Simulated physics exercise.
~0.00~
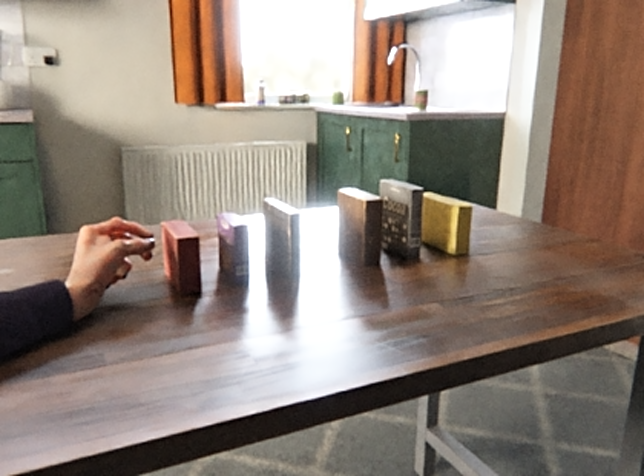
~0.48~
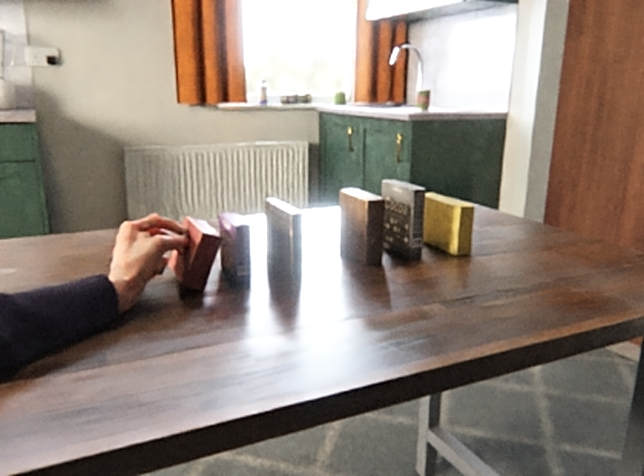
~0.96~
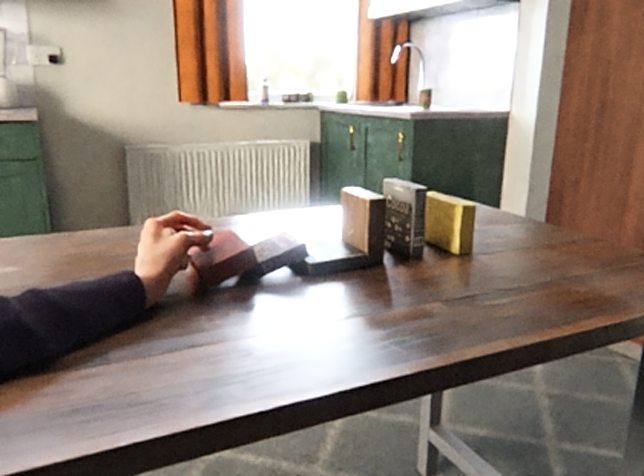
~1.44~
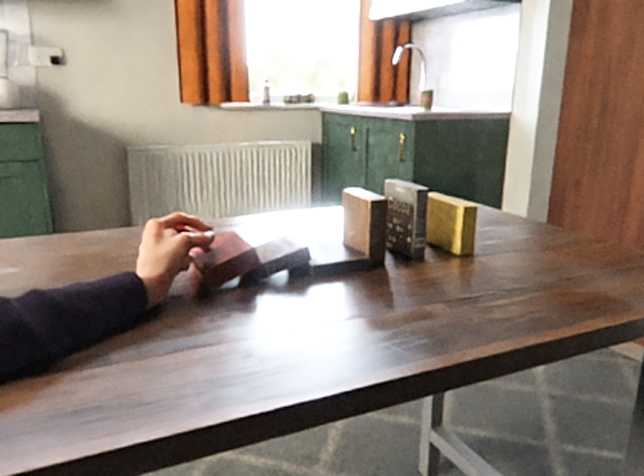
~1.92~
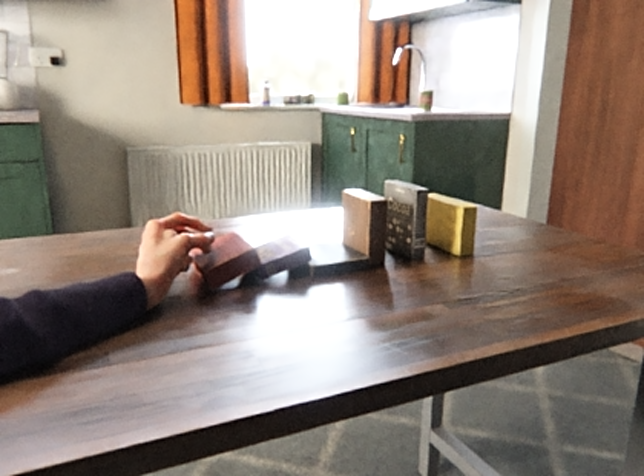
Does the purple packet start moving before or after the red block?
The purple packet starts moving after the red block, which is already leaning over while the purple packet still stands.
